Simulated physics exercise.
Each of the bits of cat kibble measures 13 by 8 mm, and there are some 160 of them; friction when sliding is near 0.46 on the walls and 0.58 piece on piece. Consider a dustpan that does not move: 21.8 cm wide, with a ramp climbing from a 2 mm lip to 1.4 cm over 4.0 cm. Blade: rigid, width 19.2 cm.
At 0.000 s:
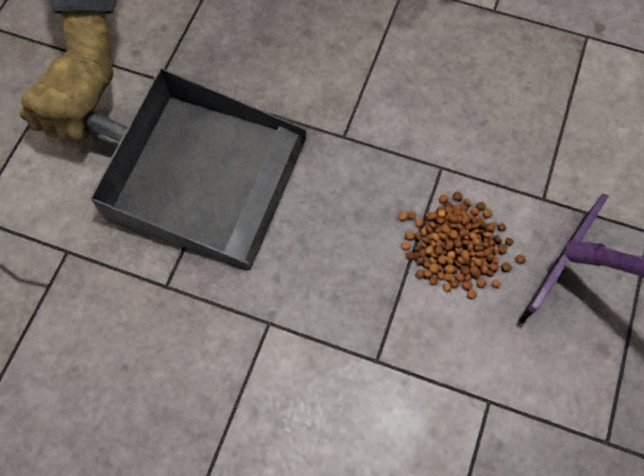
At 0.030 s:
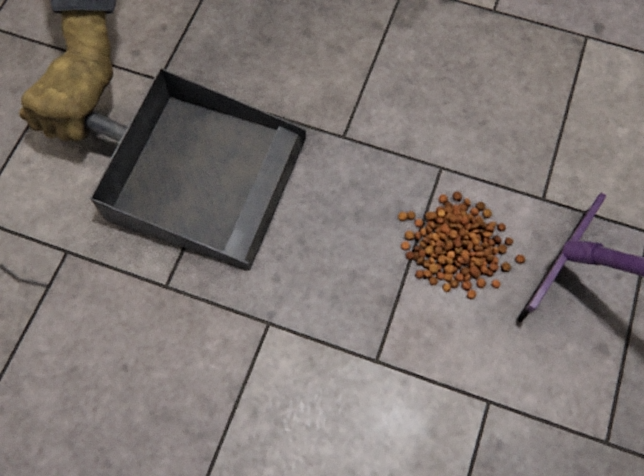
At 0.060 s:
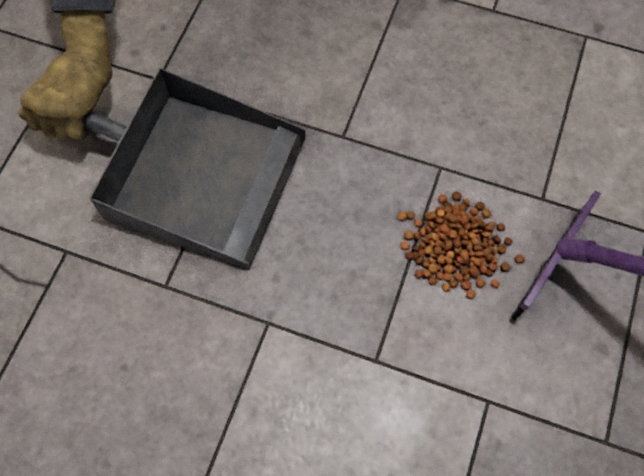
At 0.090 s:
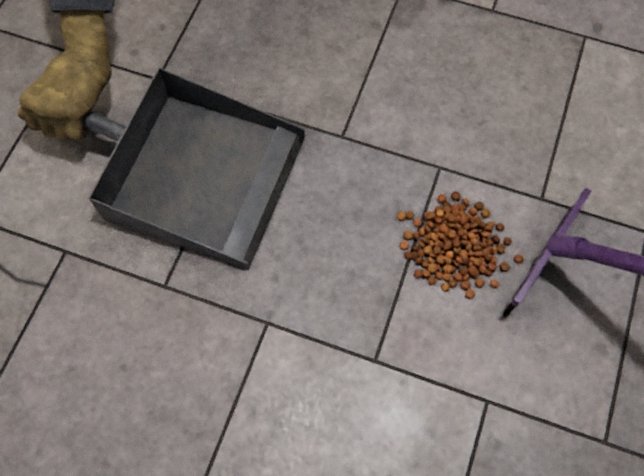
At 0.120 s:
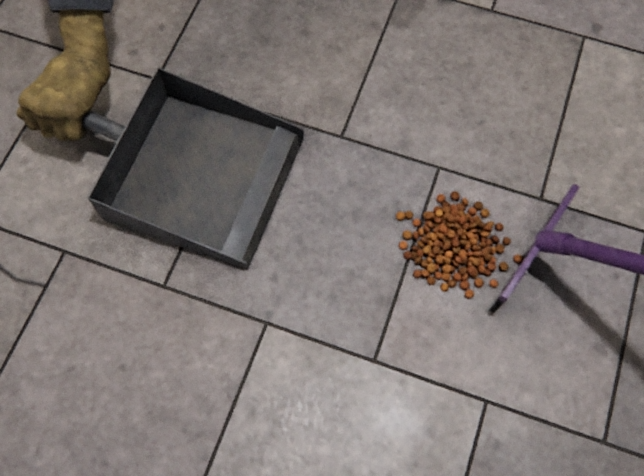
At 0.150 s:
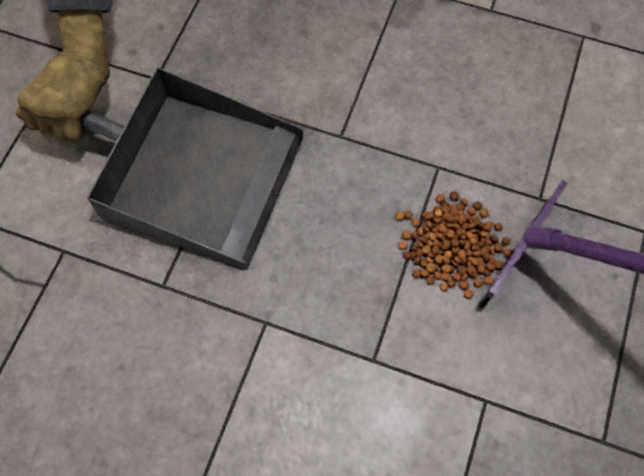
On a grey tiled floor, a purple squeegee-like blade slid left until it met the edge of a small pile of brown kibble, while a gloved hand held a dark dustpan still.
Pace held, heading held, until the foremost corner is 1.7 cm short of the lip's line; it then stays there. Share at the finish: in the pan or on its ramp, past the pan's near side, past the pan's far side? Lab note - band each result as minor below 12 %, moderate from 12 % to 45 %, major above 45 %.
As I see it, in the pan or on its ramp: A middling share, past the pan's near side: A small share, past the pan's far side: A middling share.
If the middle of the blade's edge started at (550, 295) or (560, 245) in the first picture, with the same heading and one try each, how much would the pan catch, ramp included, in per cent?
Around 10 percent, then around 20 percent.
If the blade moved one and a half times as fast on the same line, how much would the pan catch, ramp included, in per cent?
About 20 per cent.
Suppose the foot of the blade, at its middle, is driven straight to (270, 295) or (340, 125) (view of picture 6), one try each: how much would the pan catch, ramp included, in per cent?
About 0 and 10 per cent.
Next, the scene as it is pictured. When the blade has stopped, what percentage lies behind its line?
Some 10 percent of it.
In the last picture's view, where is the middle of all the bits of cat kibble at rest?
In the last view, approximately (300, 169).
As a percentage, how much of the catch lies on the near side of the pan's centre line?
Something like 40 per cent of the catch.
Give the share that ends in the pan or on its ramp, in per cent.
I'd say around 20 percent.
After 0.44 s, middle of the blade 19 cm from the lip; 0 % over the lip, far side 5 %, near side 0 %.
After 0.63 s, middle of the blade 10 cm from the lip; 0 % over the lip, far side 15 %, near side 0 %.
After 0.94 s, middle of the blade 4 cm from the lip; 20 % over the lip, far side 20 %, near side 0 %.
In the end, at 1.4 s, pan 20 %, near side 0 %, far side 20 %, in front of the lip or behind the blade 60 %.
